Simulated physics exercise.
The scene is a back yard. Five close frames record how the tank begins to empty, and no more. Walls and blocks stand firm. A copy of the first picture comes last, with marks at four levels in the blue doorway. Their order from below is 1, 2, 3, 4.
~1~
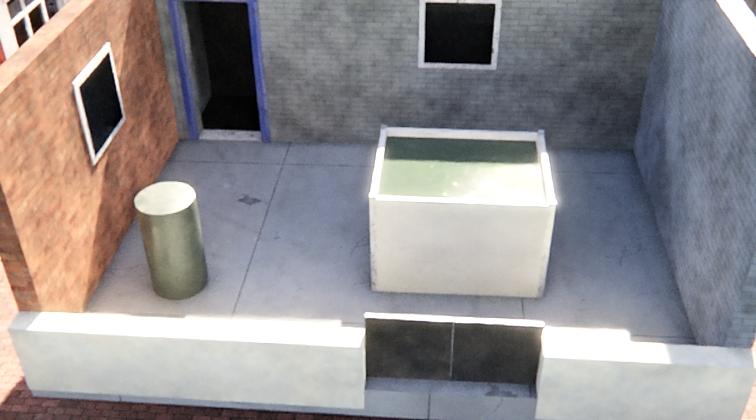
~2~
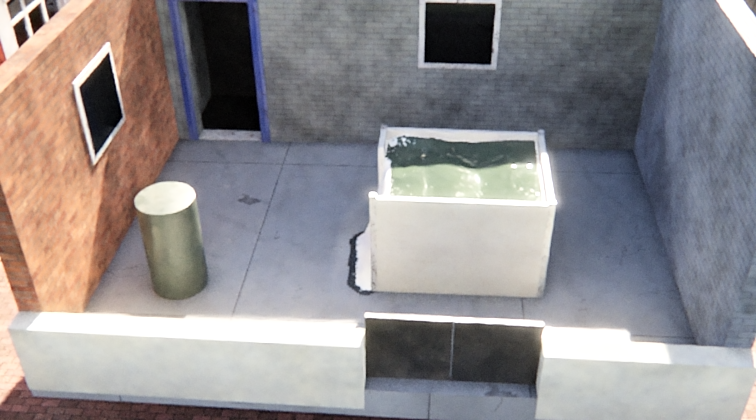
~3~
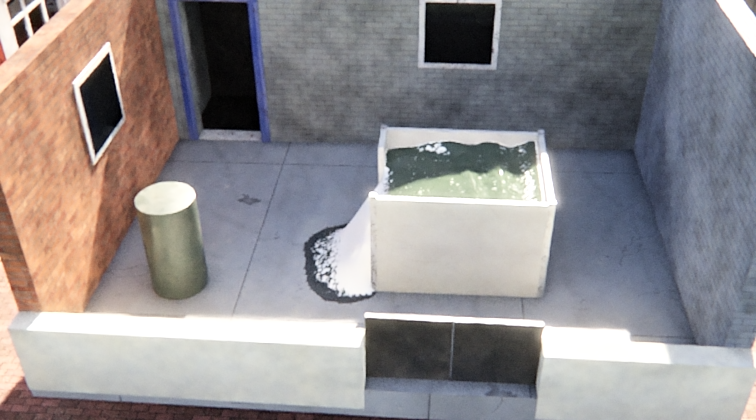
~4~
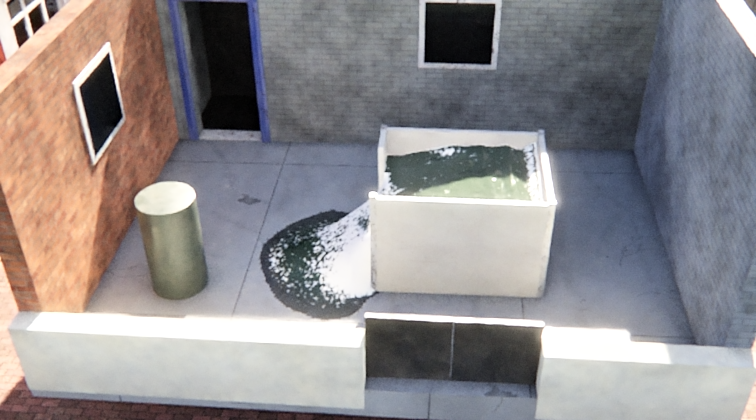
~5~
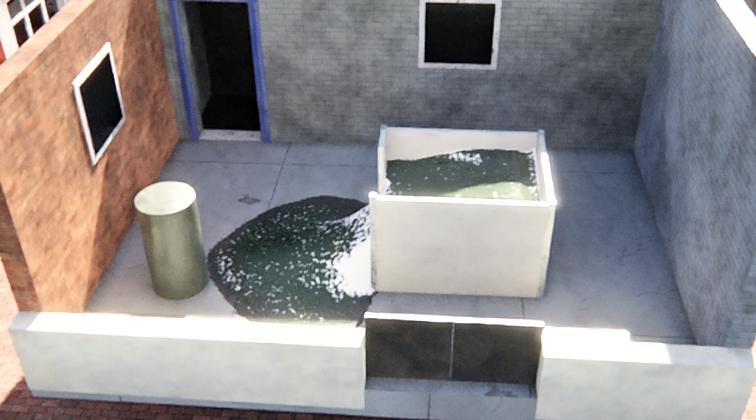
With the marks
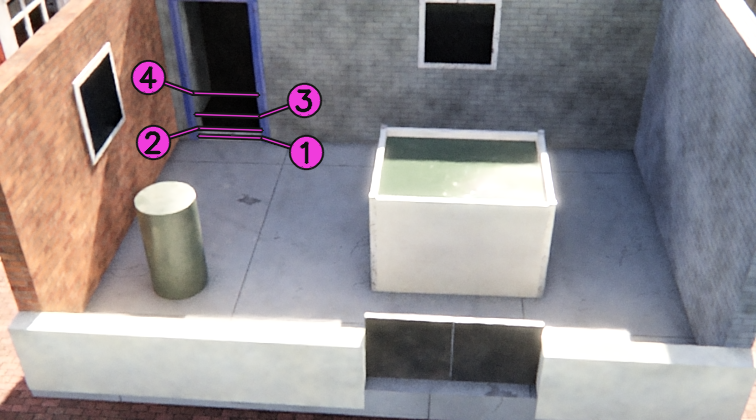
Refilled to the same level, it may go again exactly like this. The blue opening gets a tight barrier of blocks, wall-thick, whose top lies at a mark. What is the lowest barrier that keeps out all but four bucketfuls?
Choose 3.
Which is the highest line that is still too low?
The answer is 2.
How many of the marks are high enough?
Two of them.
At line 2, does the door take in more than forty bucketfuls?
No, less.
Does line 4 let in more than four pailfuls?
No.
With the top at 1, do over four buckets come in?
Yes.
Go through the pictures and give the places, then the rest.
Water in the tank at rest, its middle at (461, 170); foot of the blue doorway at (231, 140); shut gate at (453, 329).
Water covers 1 % of the ground and shows as far out as (366, 233).
Water covers 4 % of the ground and shows as far out as (319, 238).
Water covers 7 % of the ground and shows as far out as (269, 249).
Water covers 14 % of the ground and shows as far out as (221, 262).
On the marked copy, 1 at (230, 137); 2 at (229, 129); 3 at (227, 115); 4 at (225, 94); from the bottom up 1, 2, 3, 4.
For line 1, dozens of bucketfuls pour in.
For line 2, some 20 bucketfuls get in.
For line 3, a bucket or two gets in.
For line 4, nothing gets over.
